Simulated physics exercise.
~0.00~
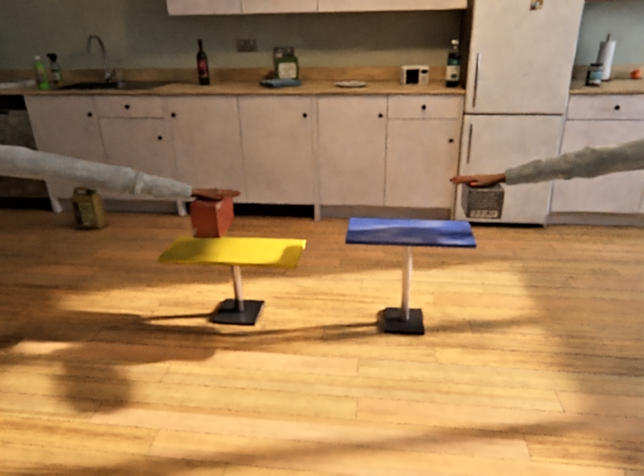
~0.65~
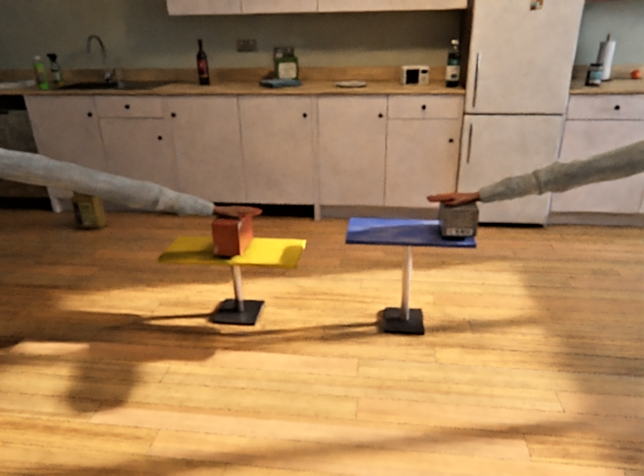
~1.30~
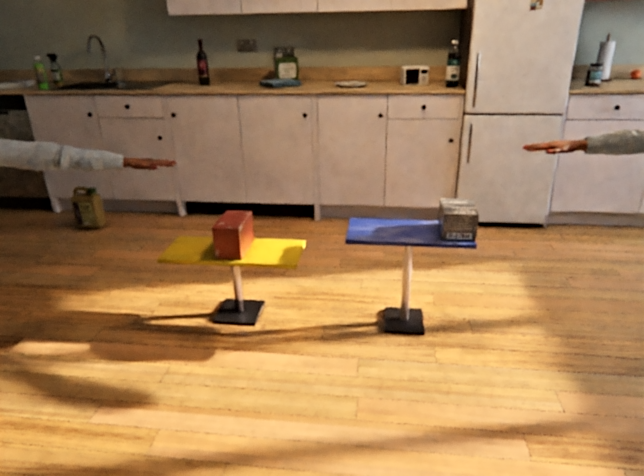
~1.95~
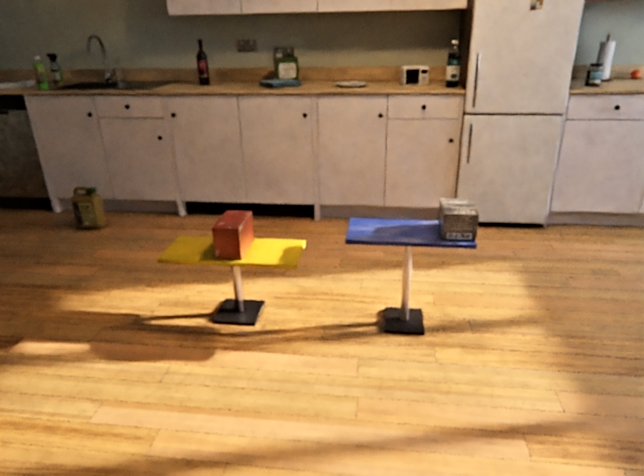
In a kitchen with a wooden floor, two hands set a reddish block on a yellow side table and a grey box near the right edge of a taller blue stand, then let go and withdrew, leaving both tables standing level.
